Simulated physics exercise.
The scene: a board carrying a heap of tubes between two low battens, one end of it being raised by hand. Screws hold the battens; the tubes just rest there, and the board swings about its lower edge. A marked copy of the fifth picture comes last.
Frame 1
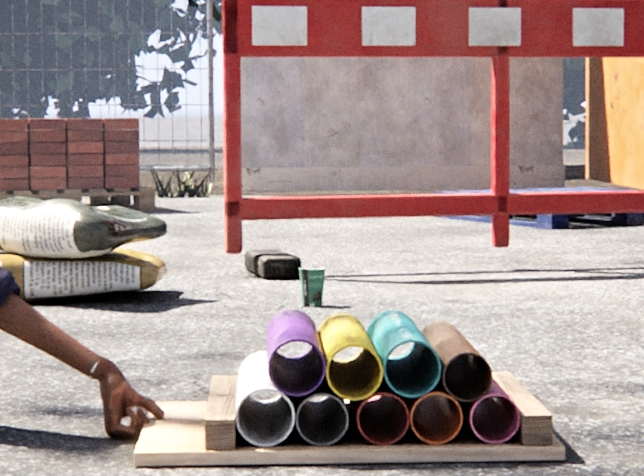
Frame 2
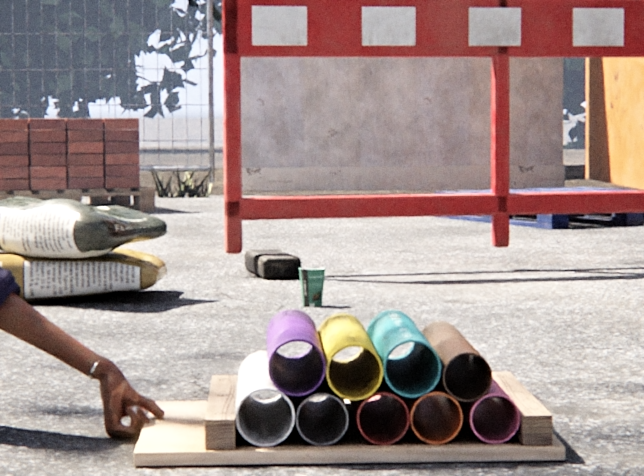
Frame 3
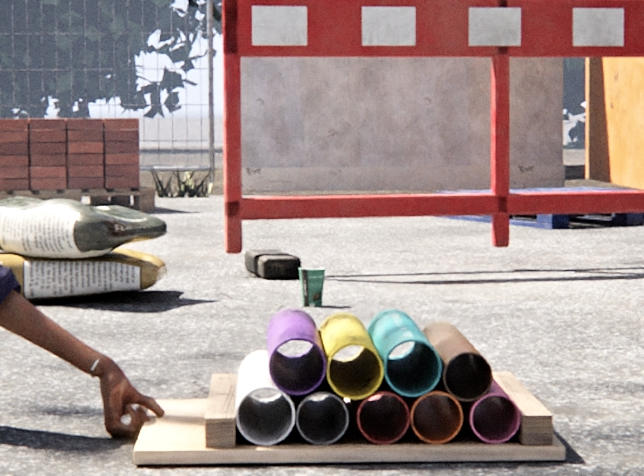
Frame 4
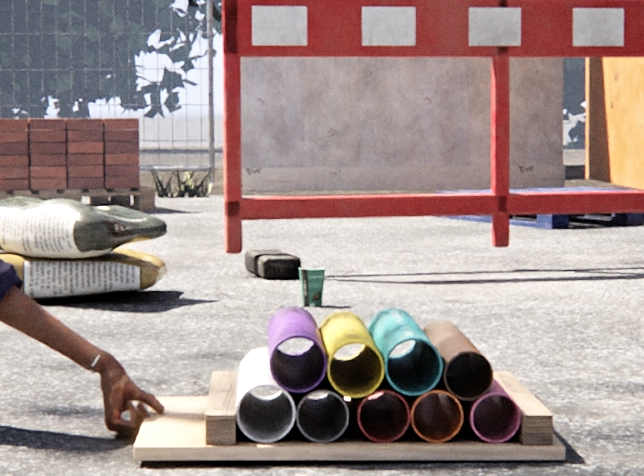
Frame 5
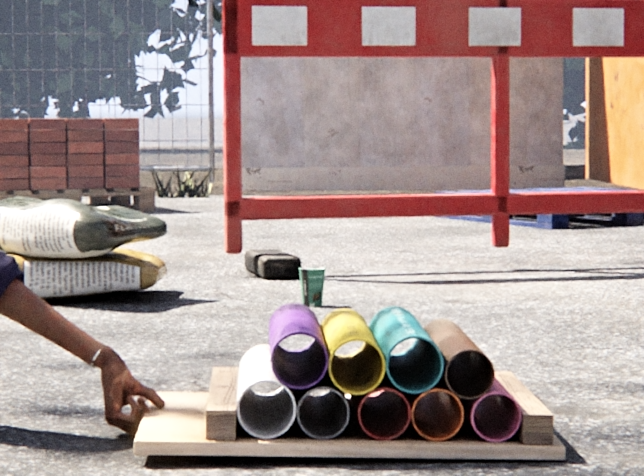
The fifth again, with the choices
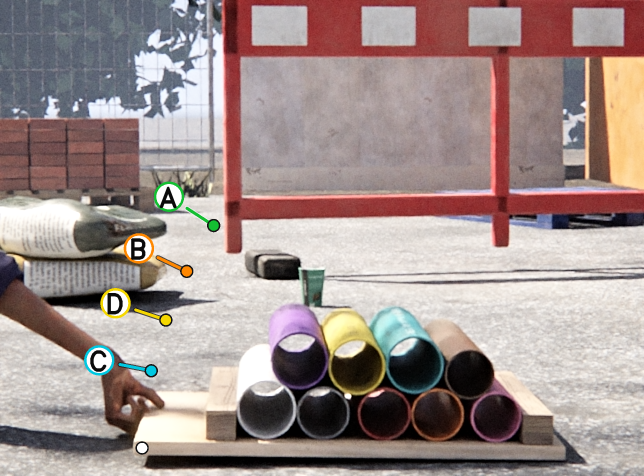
The footage shows a hand at the left gripping a wooden board that carries two rows of colourful tubes between battens on sunlit pavement, then raising that end very slightly while the stacked tubes stay almost unmoved.
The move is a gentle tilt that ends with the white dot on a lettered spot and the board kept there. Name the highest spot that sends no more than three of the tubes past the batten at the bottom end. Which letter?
No higher than D.
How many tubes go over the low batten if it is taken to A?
The count is four.
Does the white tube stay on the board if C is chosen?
Yes.
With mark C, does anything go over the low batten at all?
At C: No.
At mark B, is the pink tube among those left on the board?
Yes.
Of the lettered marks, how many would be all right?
The number is two.
On the marked copy, A at (214, 226); B at (187, 271); C at (151, 371); D at (166, 320); the white dot at (142, 448).
Taking D. A third of the way, board at 14°.
Two thirds of the way, board at 19°.
When it is over, board at 19°, none over the low batten.
As for the rest, A four over the low batten (brown, turquoise, yellow, purple); B four over the low batten (brown, turquoise, yellow, purple); C none over the low batten.
